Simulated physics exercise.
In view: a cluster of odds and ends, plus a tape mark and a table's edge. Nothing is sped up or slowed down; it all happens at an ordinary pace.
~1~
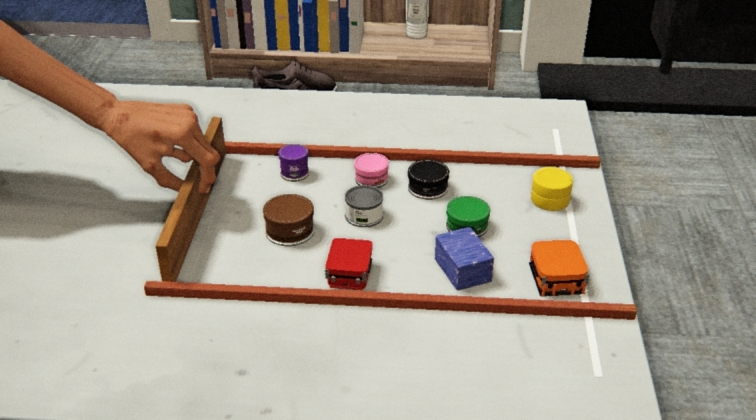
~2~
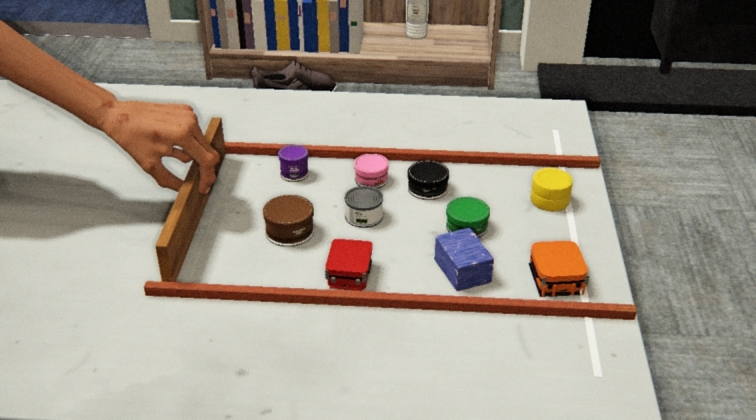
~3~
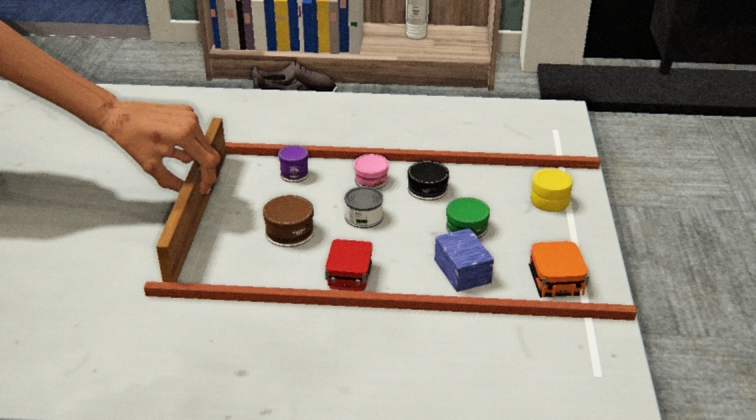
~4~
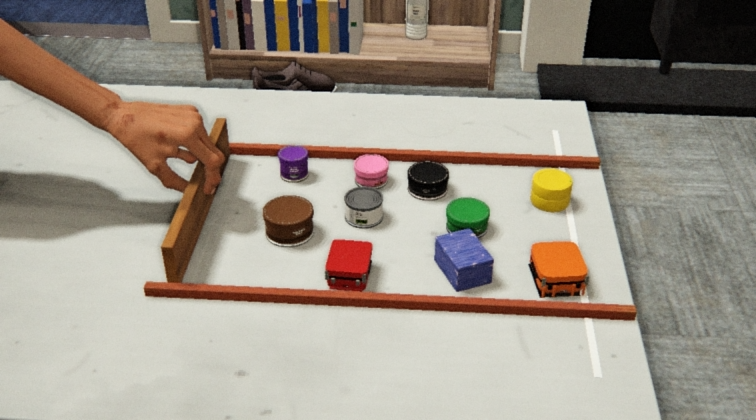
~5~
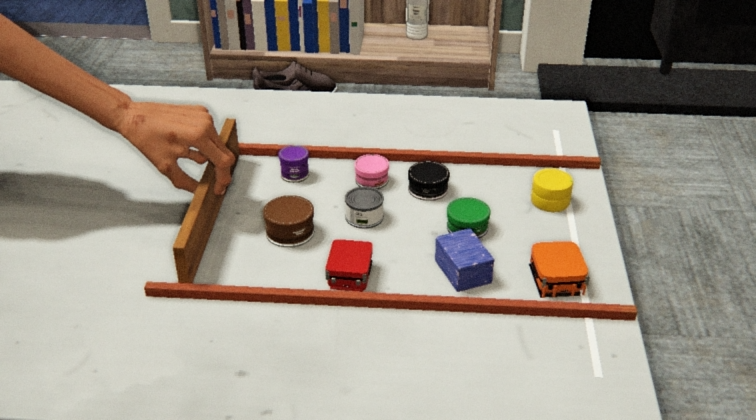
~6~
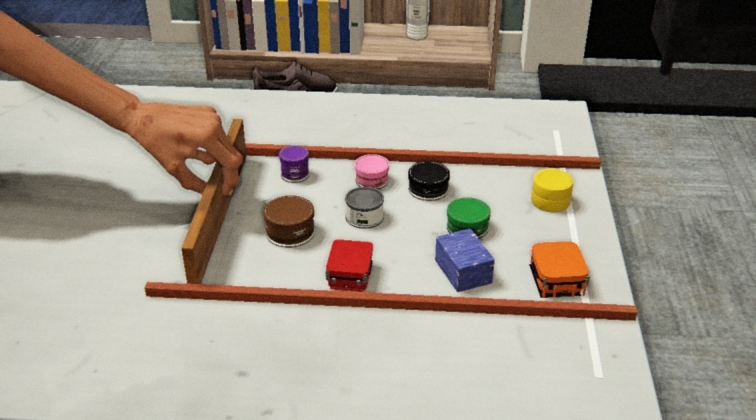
A hand slides a wooden board slightly right toward a cluster of colourful small objects.
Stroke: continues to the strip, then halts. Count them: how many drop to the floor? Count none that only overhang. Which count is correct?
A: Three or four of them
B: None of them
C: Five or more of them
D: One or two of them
C.
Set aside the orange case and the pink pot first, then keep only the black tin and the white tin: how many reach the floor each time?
3 in the first case and 3 in the second.
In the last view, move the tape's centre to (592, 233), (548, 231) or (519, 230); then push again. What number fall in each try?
The counts come to 5, then 1, then 0.
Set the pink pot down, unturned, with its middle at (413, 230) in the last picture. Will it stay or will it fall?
From that start, the object then does not stay.
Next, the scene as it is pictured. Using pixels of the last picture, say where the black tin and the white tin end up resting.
The black tin comes to rest at (589, 190), and the white tin comes to rest at (592, 212).
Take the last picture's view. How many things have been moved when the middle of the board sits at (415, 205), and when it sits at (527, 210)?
First 8, after that 10.
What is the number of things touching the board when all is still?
The count in contact is 5.
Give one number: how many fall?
All told, 5.
Soon after, none off yet; yellow lid at rest near (552, 190); orange case at rest near (558, 270); green tin at rest near (468, 218).
Then, none off yet; yellow lid moving near (563, 190); orange case at rest near (562, 270); green tin moved about its own width near (516, 217).
By the end, the number that fall off is five or more; fallen, pink pot, blue block, green tin, orange case and yellow lid.
